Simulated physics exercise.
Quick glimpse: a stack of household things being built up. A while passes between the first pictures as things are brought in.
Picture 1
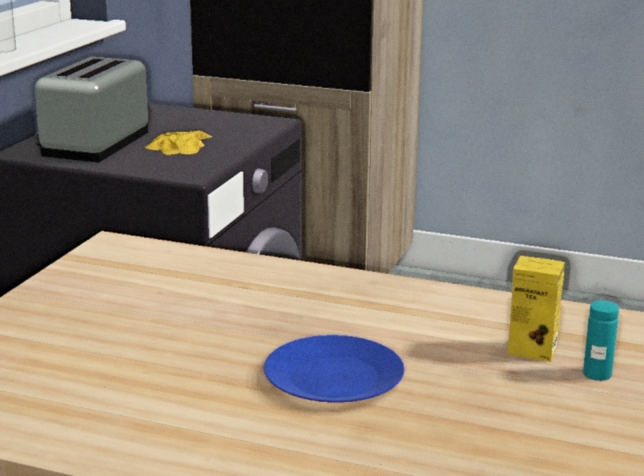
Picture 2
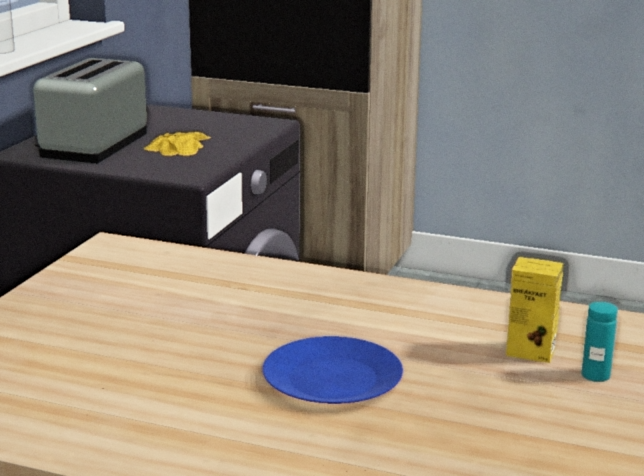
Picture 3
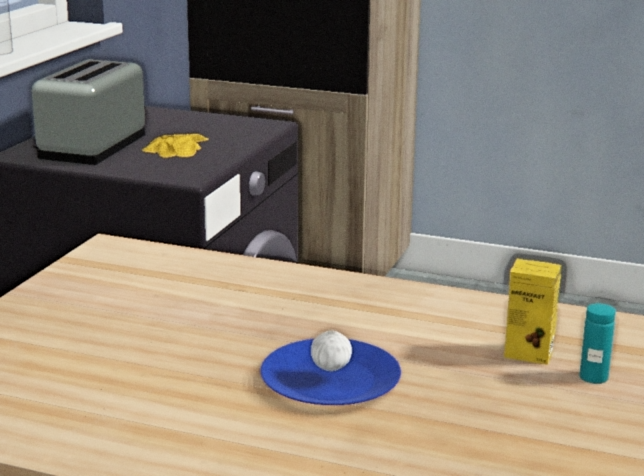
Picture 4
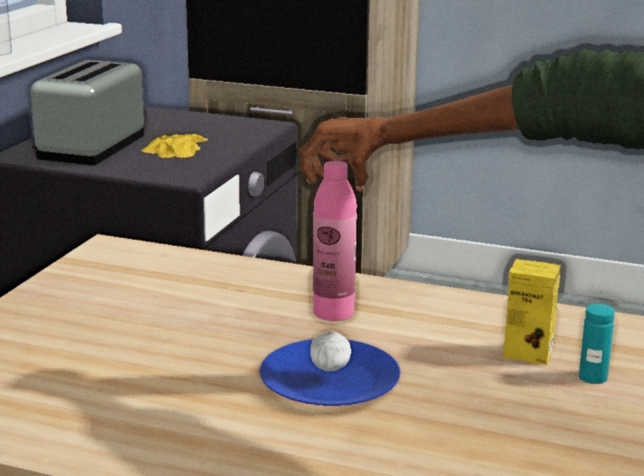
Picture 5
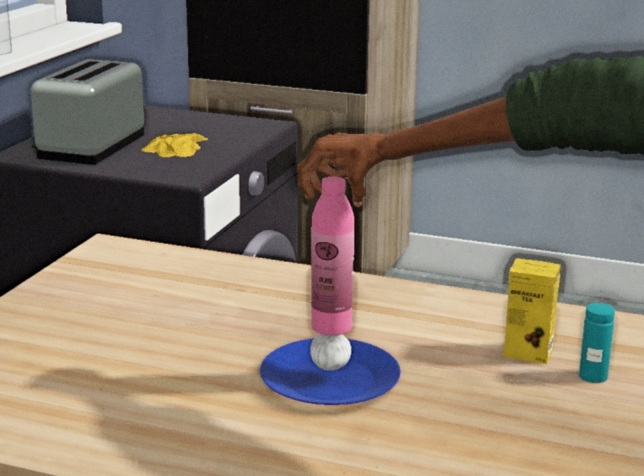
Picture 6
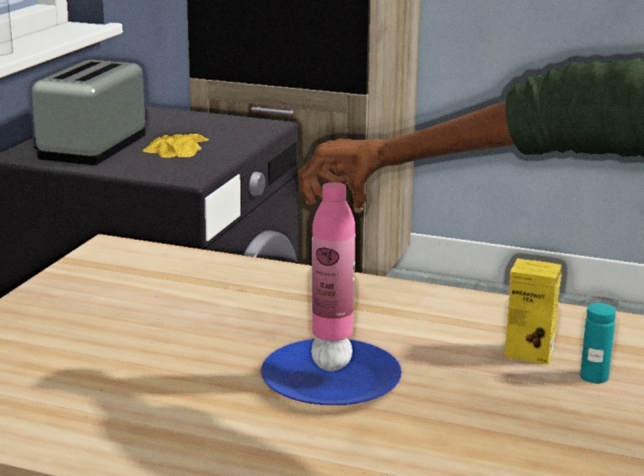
Kitchen worktop with a blue plate, a white onion appearing on it, then a hand lowering a pink bottle onto the onion.
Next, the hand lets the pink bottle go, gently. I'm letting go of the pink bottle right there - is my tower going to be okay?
No, it will fall.
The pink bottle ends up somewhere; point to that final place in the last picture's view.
I'd say around (454, 375) in the last view.
Then, 0.80 s on from there, pink bottle now fallen.
Then, 0.90 s on from there, things are still on the move.
In the end, fallen, pink bottle; the other 4 unmoved. At the end, from the last picture's camera, pink bottle near (454, 375). The pile gives way.
